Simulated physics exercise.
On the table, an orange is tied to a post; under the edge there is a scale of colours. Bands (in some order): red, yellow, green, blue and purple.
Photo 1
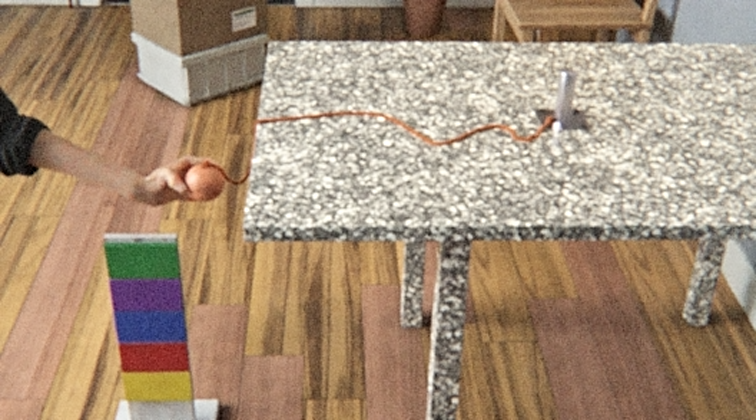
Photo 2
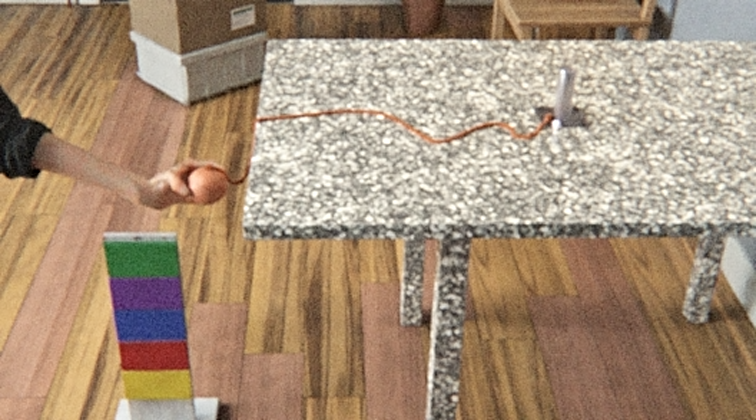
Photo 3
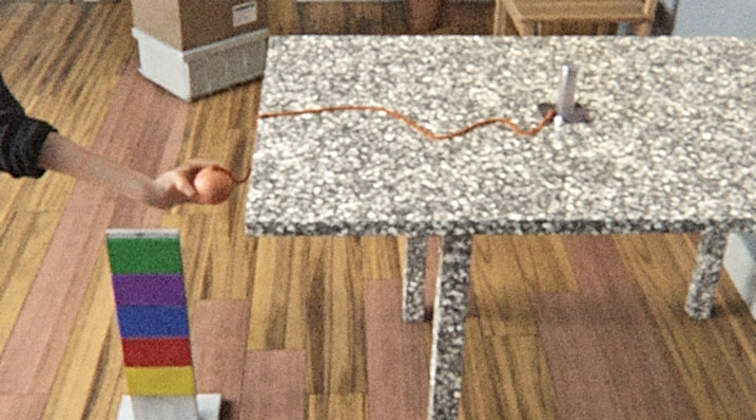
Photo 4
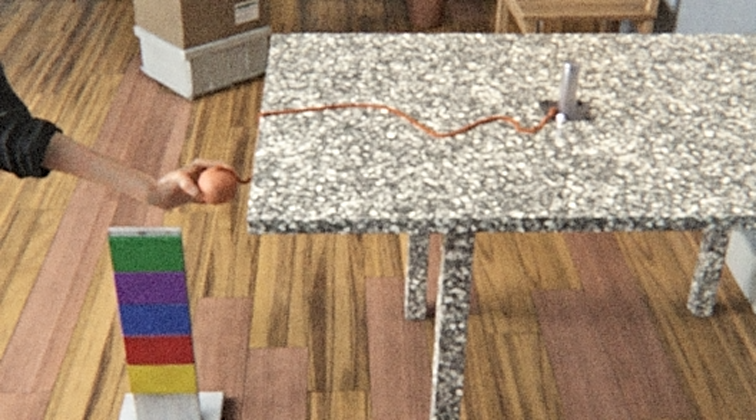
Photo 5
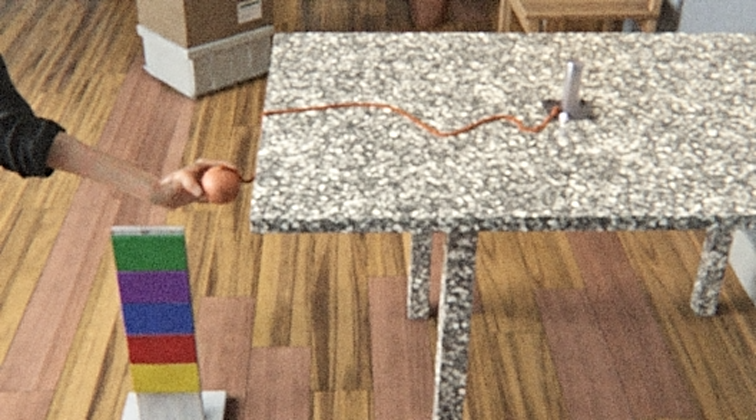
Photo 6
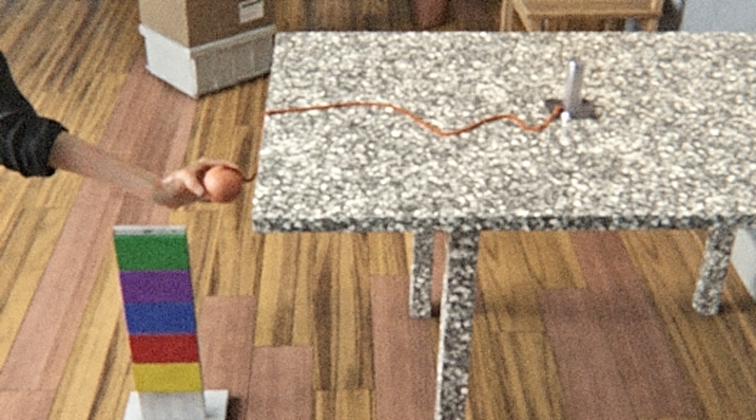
The video shows a hand holding an orange beside the left edge of a speckled table, near a striped colour scale, with a lace running loosely to a post. The hand shifts very slightly right as the view drifts.
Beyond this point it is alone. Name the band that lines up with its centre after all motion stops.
Blue.
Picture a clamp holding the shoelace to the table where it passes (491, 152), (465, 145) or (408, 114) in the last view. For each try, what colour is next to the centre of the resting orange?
Try one: Purple. Try two: Purple. Try three: Green.
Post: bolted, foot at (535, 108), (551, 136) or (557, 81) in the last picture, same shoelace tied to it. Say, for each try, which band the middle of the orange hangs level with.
Result 1: Red. Result 2: Red. Result 3: Blue.
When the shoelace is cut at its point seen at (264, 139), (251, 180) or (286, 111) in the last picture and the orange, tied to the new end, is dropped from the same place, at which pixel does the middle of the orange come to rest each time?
Respectively (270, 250), (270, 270) and (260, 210).
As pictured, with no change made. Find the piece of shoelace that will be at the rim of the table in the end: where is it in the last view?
Approx. (358, 104).
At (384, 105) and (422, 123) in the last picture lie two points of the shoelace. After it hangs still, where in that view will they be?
End points: Roughly (293, 113); roughly (347, 112).
Early on, orange near (313, 312); level with blue.
Midway, orange near (254, 292); level with blue.
Finally, orange near (272, 300); level with blue. Its middle rests at the blue band.
